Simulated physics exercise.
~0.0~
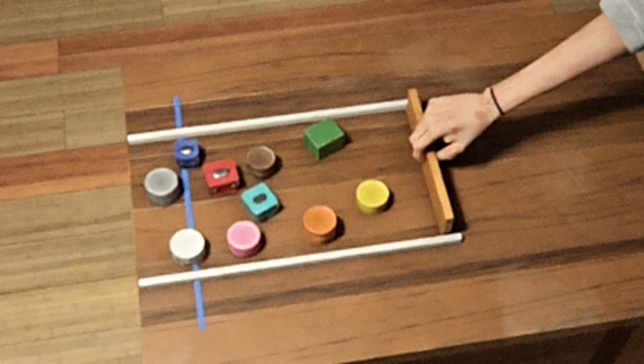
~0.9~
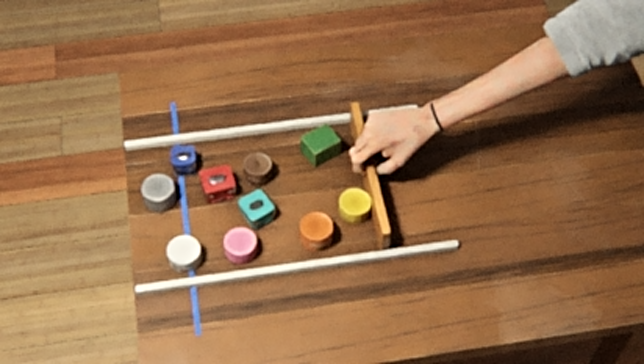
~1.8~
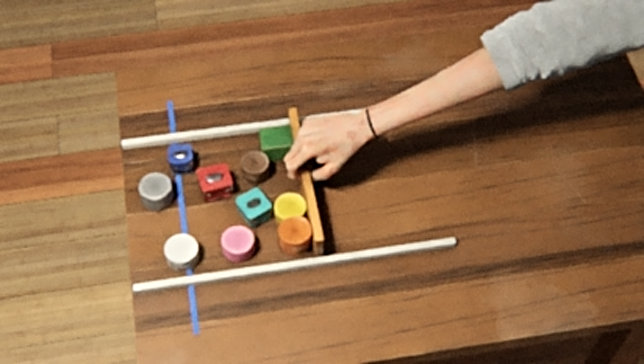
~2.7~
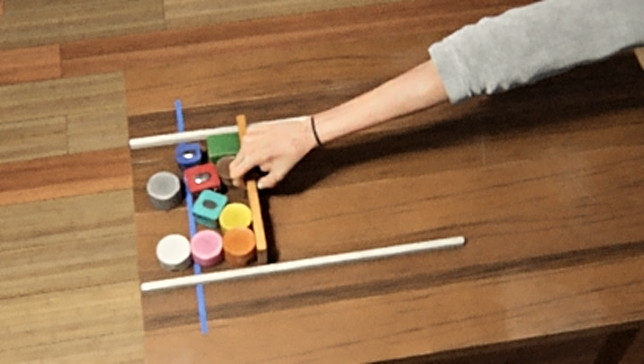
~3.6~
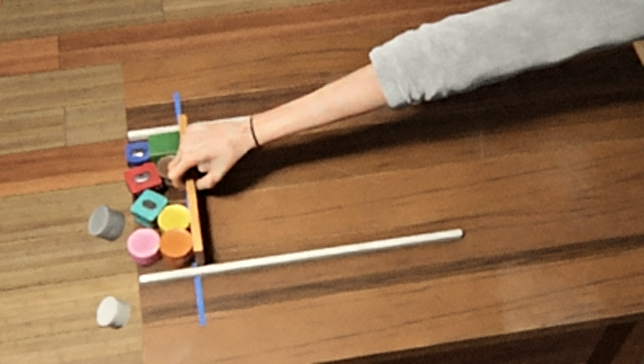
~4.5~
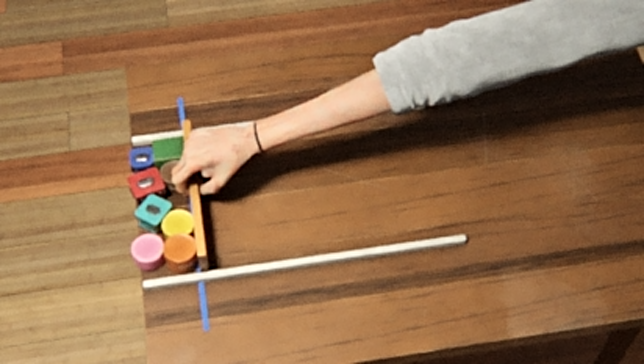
In the video, a hand slides an upright wooden board leftward between two white rails, gathering small colourful objects until it reaches a blue tape line. The grey lid and white tub tip off the table's left edge and disappear, while the others remain bunched against the board.
